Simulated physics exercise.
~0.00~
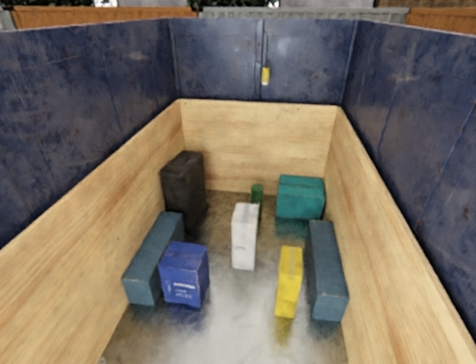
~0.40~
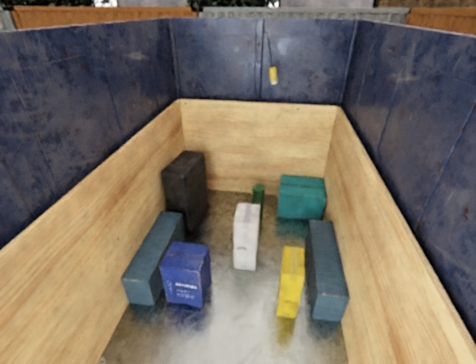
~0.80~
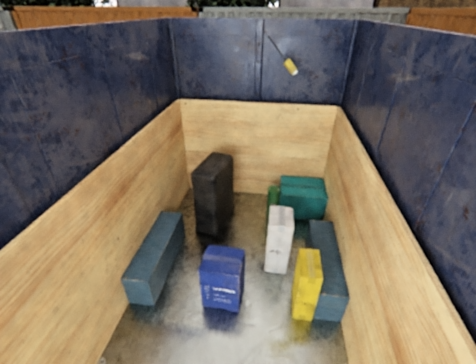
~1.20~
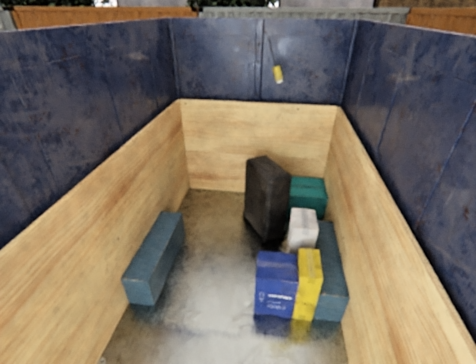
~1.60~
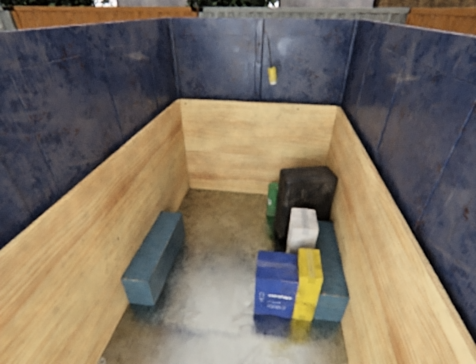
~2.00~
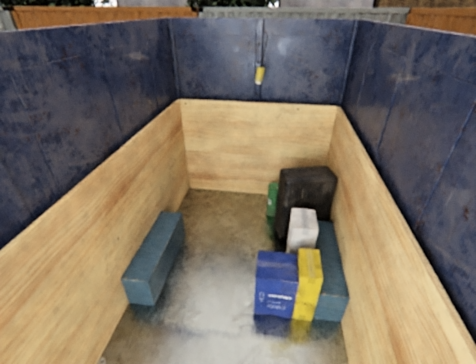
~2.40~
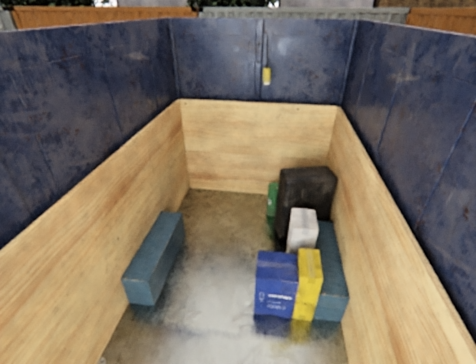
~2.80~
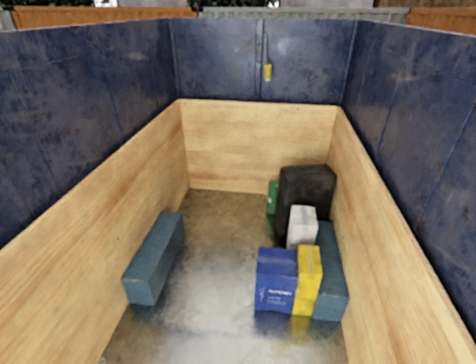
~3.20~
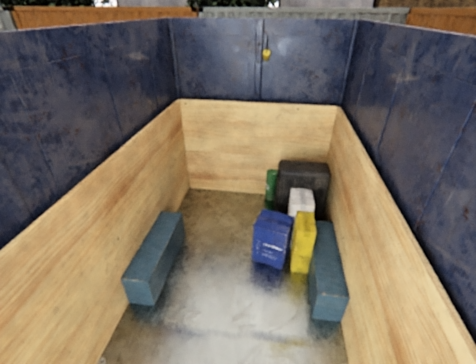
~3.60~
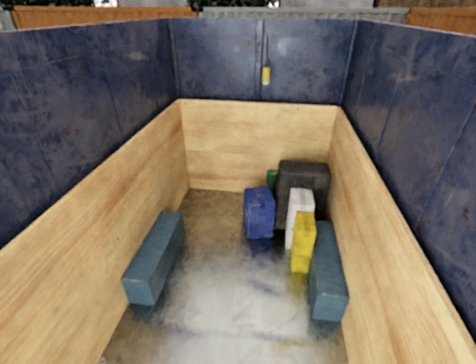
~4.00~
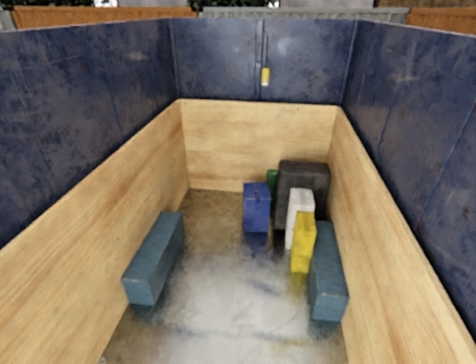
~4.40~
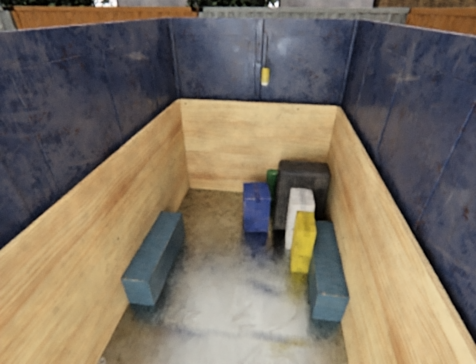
An open load bay with pale wooden lower walls and dark blue upper panels is seen from above, looking towards its far end. Between bluish wheel boxes stand a black case, blue, white and yellow boxes, a small green canister and a turquoise box, while a yellow lamp hangs beyond. The lamp swings right and the load slides right, the black case tilting slightly before settling upright in front of the turquoise box, hiding it. After a pause, the load slides towards the far wall, the blue box travelling farthest. Everything visible ends upright and still, clustered at the far right.
